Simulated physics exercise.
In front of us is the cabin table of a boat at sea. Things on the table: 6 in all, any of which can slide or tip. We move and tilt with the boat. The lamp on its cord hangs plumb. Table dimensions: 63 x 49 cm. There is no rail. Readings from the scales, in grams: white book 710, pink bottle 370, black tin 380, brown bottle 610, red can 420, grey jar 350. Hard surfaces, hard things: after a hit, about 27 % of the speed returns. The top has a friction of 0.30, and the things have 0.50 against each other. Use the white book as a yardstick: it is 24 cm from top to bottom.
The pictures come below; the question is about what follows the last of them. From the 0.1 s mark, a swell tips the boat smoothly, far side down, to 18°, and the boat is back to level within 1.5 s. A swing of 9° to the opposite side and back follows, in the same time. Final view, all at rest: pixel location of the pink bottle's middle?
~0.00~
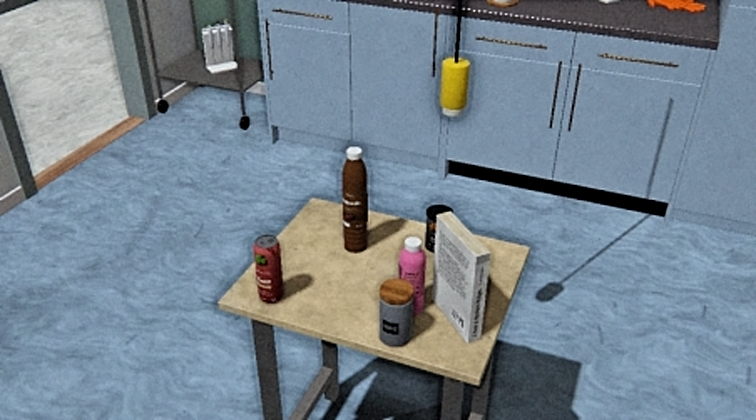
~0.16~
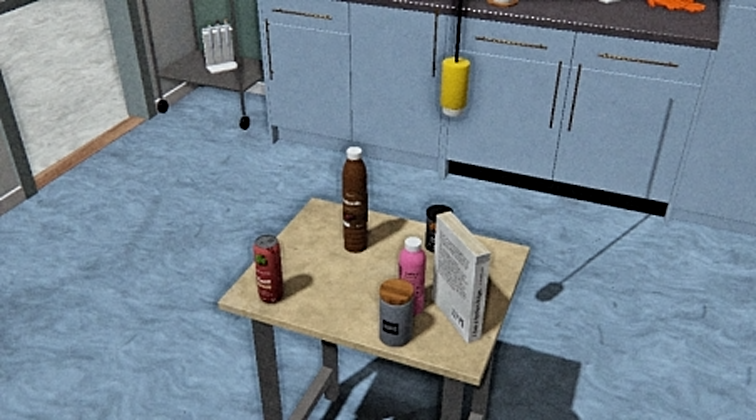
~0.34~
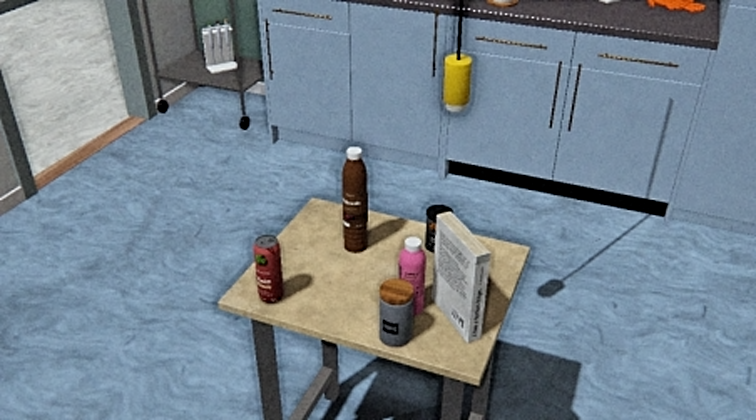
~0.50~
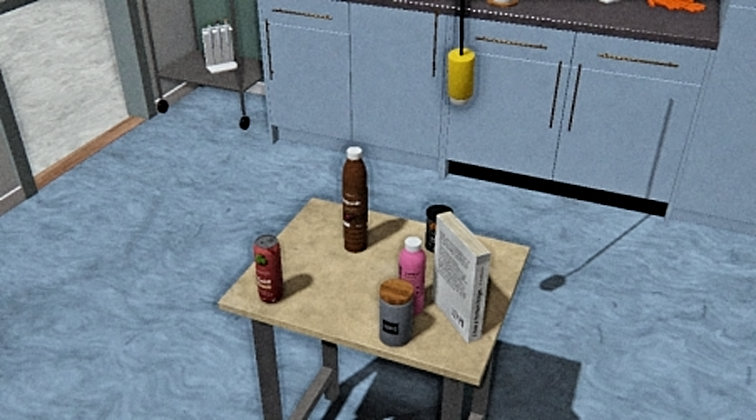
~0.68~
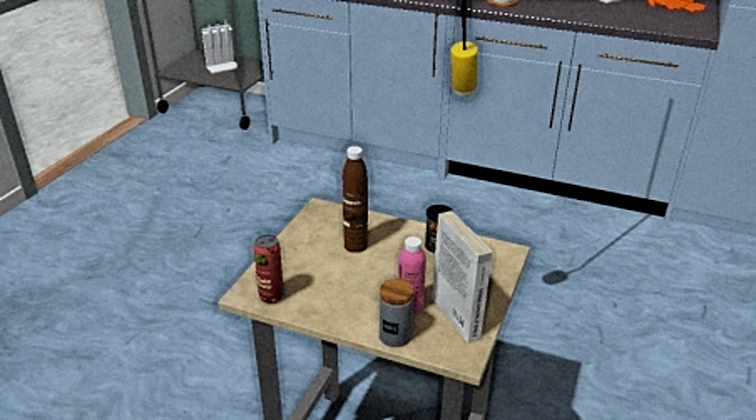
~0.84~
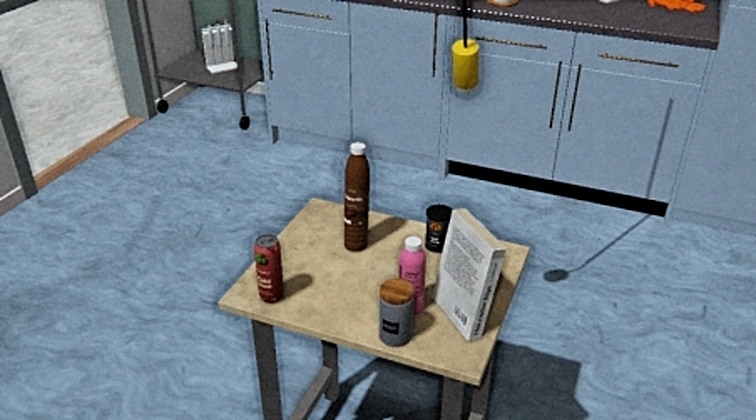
Roughly (413, 274).
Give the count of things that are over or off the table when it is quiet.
The number here is 2.
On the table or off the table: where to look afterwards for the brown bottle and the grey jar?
The brown bottle winds up out of bounds; the grey jar stays within bounds.
After 1.24 s, boat heeled 8°, far side down; white book and brown bottle now off the table.
After 1.54 s, boat level.
After 1.94 s, boat heeled 4°, near side down.
At rest (3.6 s), off the table, white book and brown bottle; the other 4 in place, give or take 5 cm. Seen from the same camera at the end, pink bottle near (413, 274).
